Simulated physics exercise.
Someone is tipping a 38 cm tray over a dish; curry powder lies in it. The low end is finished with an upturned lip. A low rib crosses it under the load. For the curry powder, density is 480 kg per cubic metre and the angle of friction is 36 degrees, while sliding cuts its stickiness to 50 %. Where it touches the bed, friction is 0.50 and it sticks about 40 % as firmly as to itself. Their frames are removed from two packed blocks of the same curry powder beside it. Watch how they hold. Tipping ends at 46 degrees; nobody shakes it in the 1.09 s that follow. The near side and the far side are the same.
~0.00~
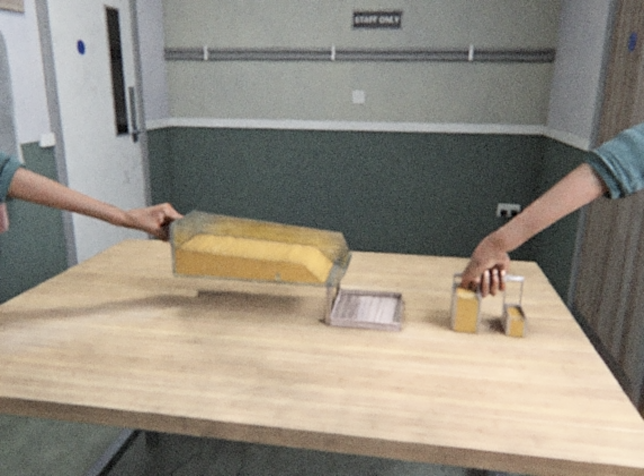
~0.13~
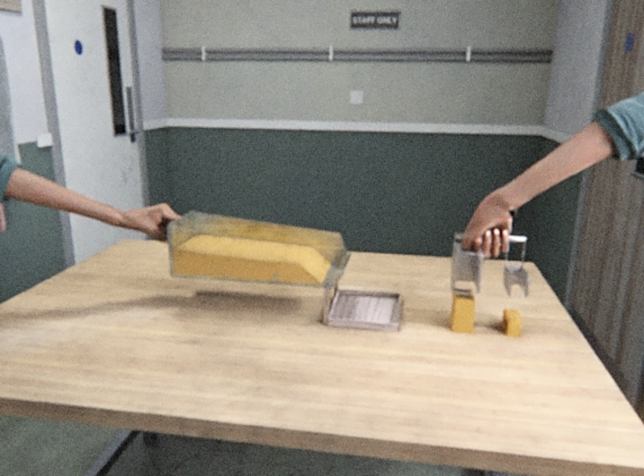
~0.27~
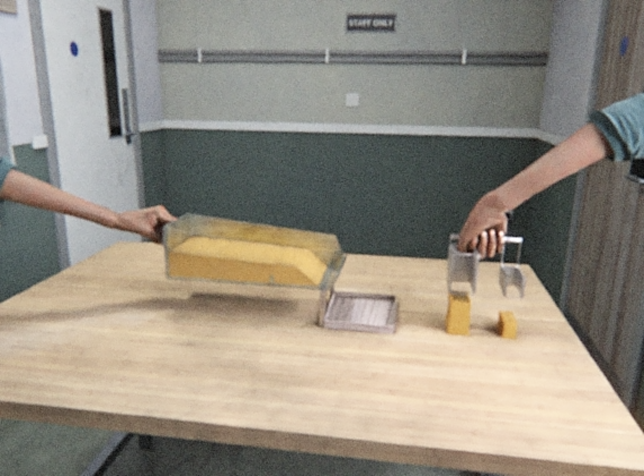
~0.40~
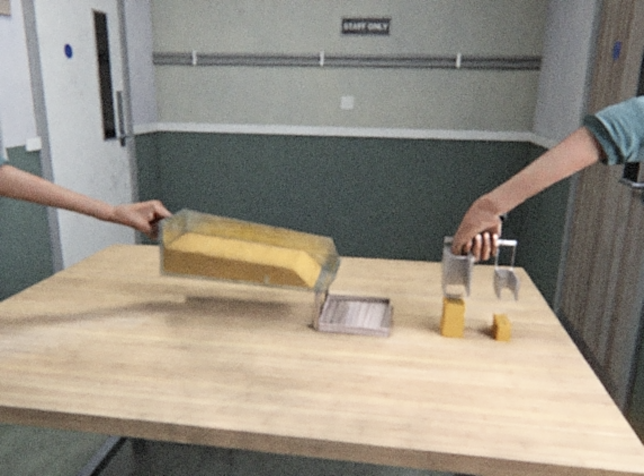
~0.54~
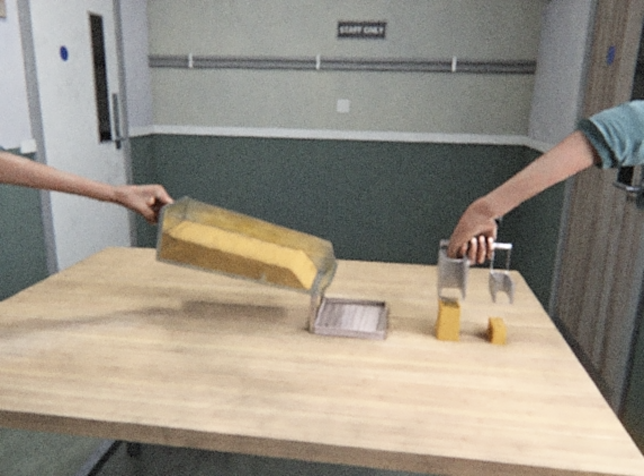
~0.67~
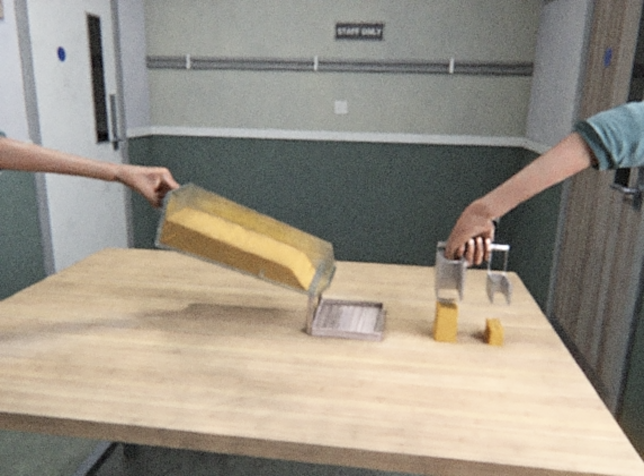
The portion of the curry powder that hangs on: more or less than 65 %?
The portion of the curry powder that hangs on is more than 65 %.
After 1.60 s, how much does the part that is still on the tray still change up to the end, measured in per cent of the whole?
The share shifts by around 2 % up to the end.
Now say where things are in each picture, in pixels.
In the first frame, top of the high end at (173, 226), tilt 0 degrees; foremost bit of the curry powder at (322, 282); block heights 8.2 cm, 3.9 cm (left to right).
In the second frame, top of the high end at (171, 227), tilt 0 degrees; foremost bit of the curry powder at (320, 282); block heights 8.2 cm, 3.8 cm (left to right).
In the third frame, top of the high end at (167, 228), tilt 0 degrees; foremost bit of the curry powder at (315, 284); block heights 8.2 cm, 3.8 cm (left to right).
In the fourth frame, top of the high end at (163, 224), tilt 3 degrees; foremost bit of the curry powder at (310, 285); block heights 8.2 cm, 3.8 cm (left to right).
In the fifth frame, top of the high end at (164, 210), tilt 9 degrees; foremost bit of the curry powder at (306, 287); block heights 8.2 cm, 3.8 cm (left to right).
In the sixth frame, top of the high end at (170, 195), tilt 15 degrees; foremost bit of the curry powder at (305, 288); block heights 8.2 cm, 3.8 cm (left to right).
After 0.95 s, the tilt is 28 degrees and 100 % is on the bed.
After 1.27 s, the tilt is 43 degrees and 100 % is on the bed.
After 1.60 s, the tilt is 46 degrees and 100 % is on the bed.
After 1.93 s, the tilt is 46 degrees and 100 % is on the bed.
After 2.47 s, the tilt is 46 degrees and 98 % is on the bed.
